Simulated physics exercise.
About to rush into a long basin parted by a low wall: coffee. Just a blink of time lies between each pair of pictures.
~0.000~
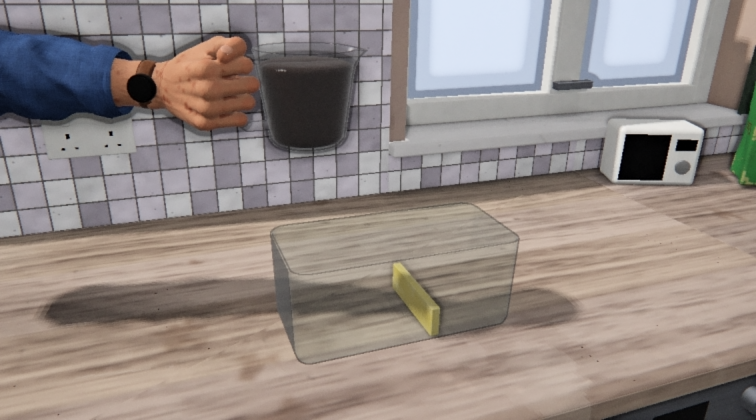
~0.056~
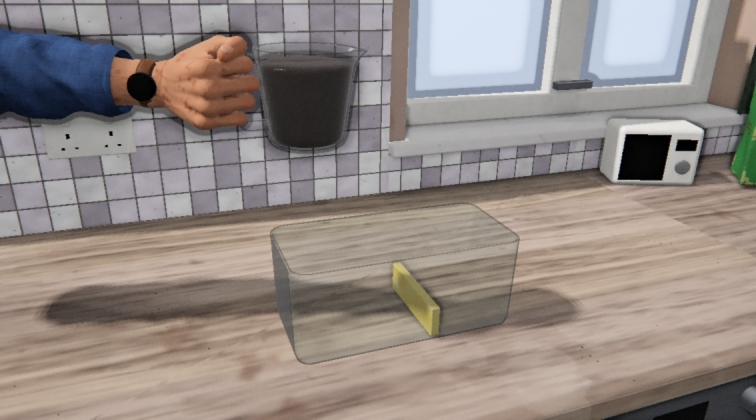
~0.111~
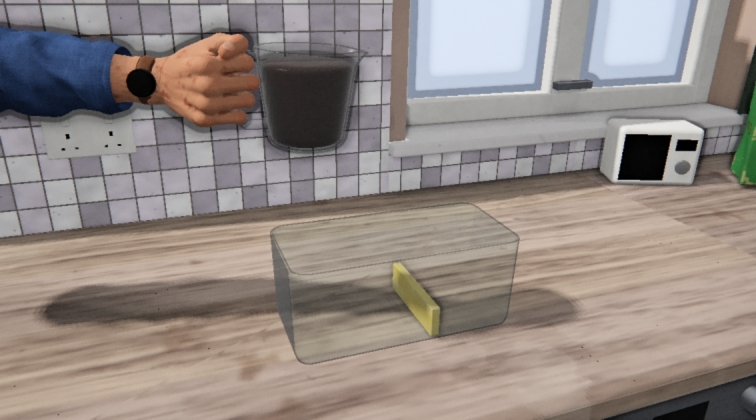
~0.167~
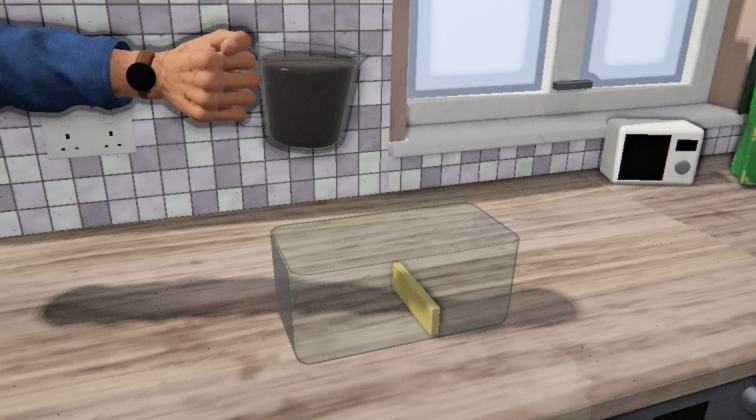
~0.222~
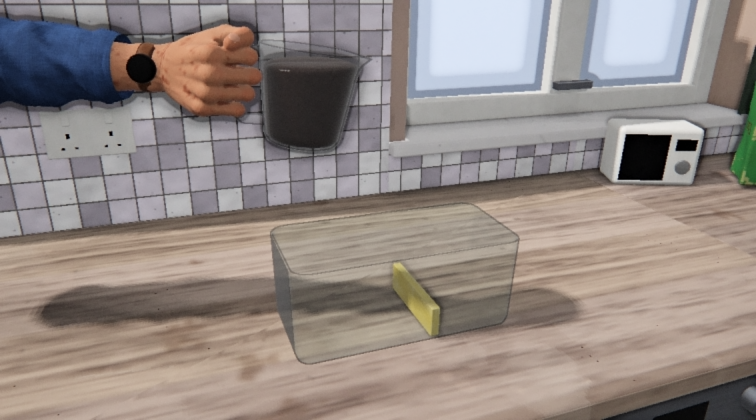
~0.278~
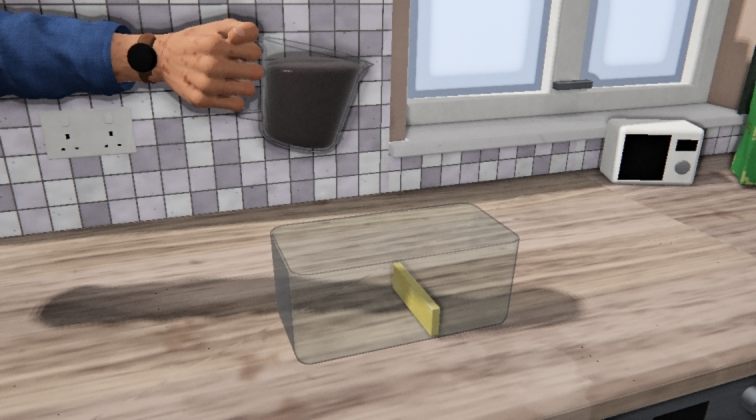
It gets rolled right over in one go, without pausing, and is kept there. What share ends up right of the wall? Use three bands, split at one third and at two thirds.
Between a third and two thirds ends up there.
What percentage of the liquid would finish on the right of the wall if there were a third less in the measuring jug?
25 %.
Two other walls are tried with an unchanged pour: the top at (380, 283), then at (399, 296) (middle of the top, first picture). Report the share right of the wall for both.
Roughly 90 per cent, and 65 per cent.
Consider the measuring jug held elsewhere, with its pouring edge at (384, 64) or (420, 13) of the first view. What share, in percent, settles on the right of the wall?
Near 75 per cent for the first start, near 65 per cent for the second.
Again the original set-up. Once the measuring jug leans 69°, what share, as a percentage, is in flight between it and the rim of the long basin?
Share in flight: Approx. 25 %.
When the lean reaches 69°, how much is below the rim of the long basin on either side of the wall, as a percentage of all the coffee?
Left: Roughly 0 %; right: Roughly 10 %.
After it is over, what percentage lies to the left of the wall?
45 %.
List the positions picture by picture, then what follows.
The first frame shows tilt 0°; pouring edge (367, 48); surface from (258, 64) to (350, 61); the long basin's rim runs from (280, 252) to (495, 221); the wall's top is at (415, 285).
The second frame shows tilt 1°; pouring edge (367, 49); surface from (259, 64) to (350, 61).
The third frame shows tilt 2°; pouring edge (368, 51); surface from (259, 64) to (351, 62).
The fourth frame shows tilt 5°; pouring edge (370, 53); surface from (261, 63) to (353, 63).
The fifth frame shows tilt 8°; pouring edge (372, 57); surface from (262, 64) to (356, 63).
The sixth frame shows tilt 12°; pouring edge (374, 63); surface from (265, 65) to (360, 63).
A moment on, the measuring jug is tipped part way and 66 per cent is still to pour, 1 is left of the wall and 8 right of it.
Next, the measuring jug is tipped right over and 9 per cent is still to pour, 22 is left of the wall and 53 right of it.
Then the measuring jug is tipped right over and 0 per cent is still to pour, 43 is left of the wall and 56 right of it.
Later the measuring jug is tipped right over and 0 per cent is still to pour, 43 is left of the wall and 56 right of it.
Finally, 43 per cent lies left of the wall, 56 right of it and 1 outside.
